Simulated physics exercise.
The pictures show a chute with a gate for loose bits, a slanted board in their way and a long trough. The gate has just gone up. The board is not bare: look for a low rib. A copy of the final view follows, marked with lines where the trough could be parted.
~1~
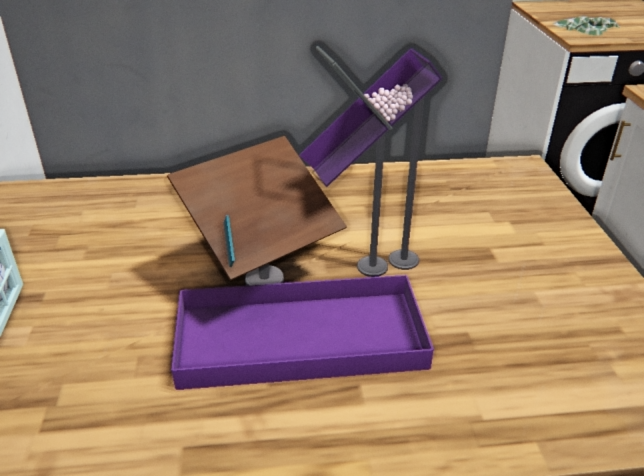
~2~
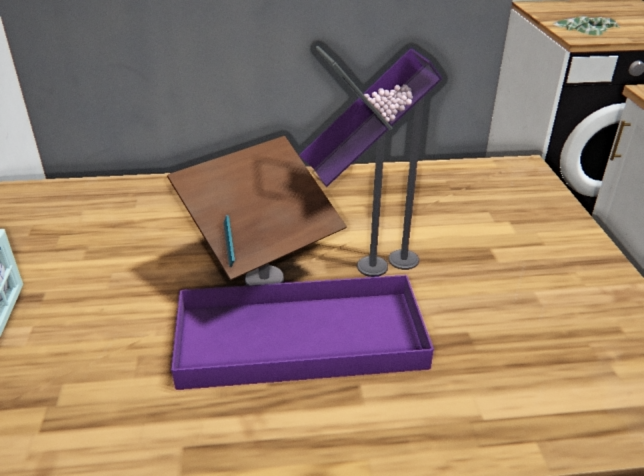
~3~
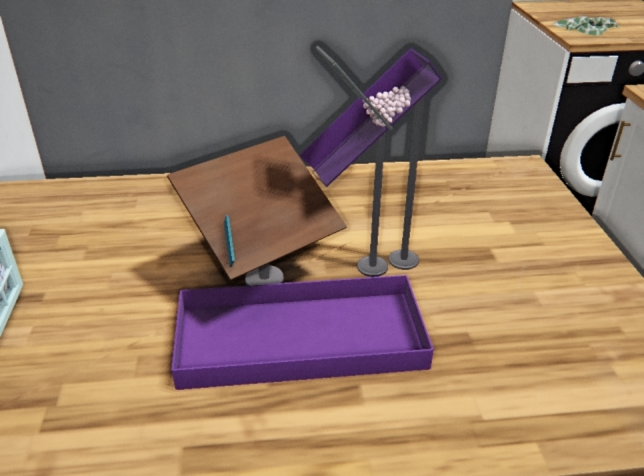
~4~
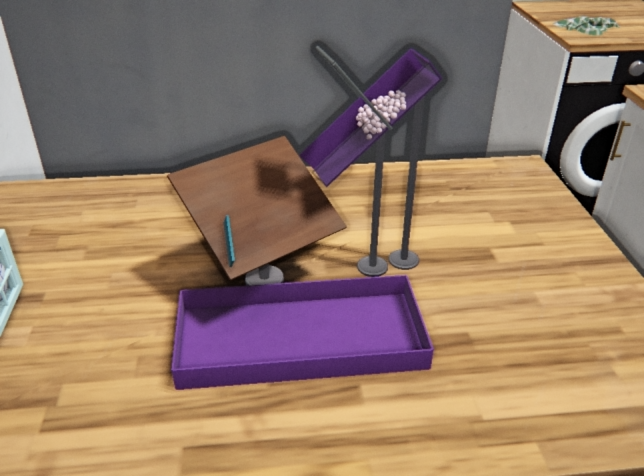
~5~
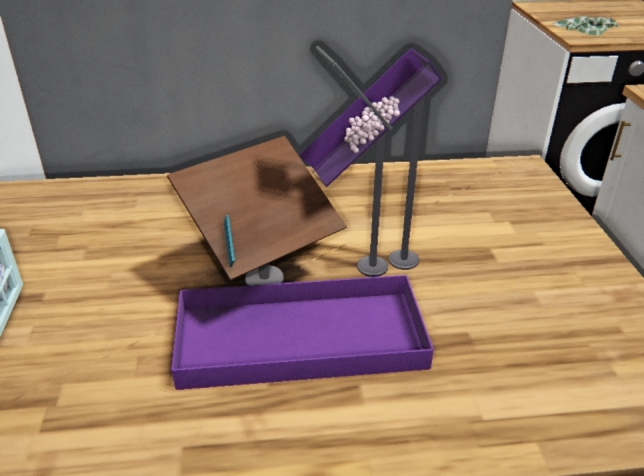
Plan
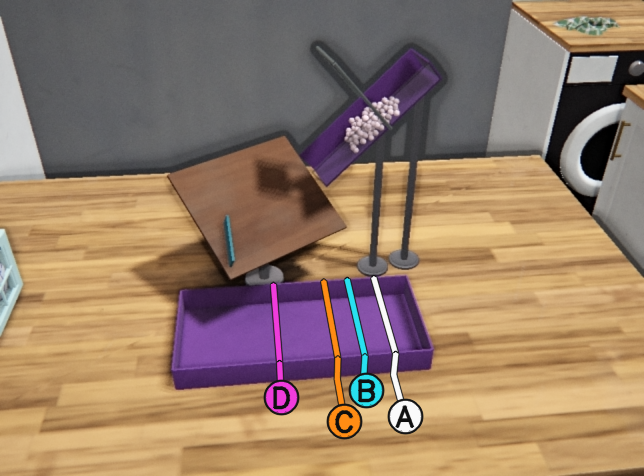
A small heap of pale pink beads sits high in a sloping purple chute on dark stands, seen from slightly above across a wooden kitchen counter. Below it to the left, a tilted brown board carries a short teal rib, with an empty purple trough in front and a white washing machine at right. The beads slide a short way down the chute, spreading slightly, while the camera stays still.
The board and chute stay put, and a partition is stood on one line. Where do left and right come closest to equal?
I would pick line D.
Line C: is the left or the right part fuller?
More lands on the left.
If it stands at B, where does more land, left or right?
The left side.
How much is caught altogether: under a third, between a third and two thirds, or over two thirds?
About that: Over two thirds.
On the marked copy, line A crosses the front rim at (395, 352); line B crosses the front rim at (364, 355); line C crosses the front rim at (337, 357); line D crosses the front rim at (279, 362).
With A, of what is caught, almost all on the left of the divider, just a few on the right.
With B, of what is caught, almost all on the left of the divider, just a few on the right.
With C, of what is caught, almost all on the left of the divider, about a tenth on the right.
With D, of what is caught, roughly two thirds on the left of the divider, roughly a third on the right.
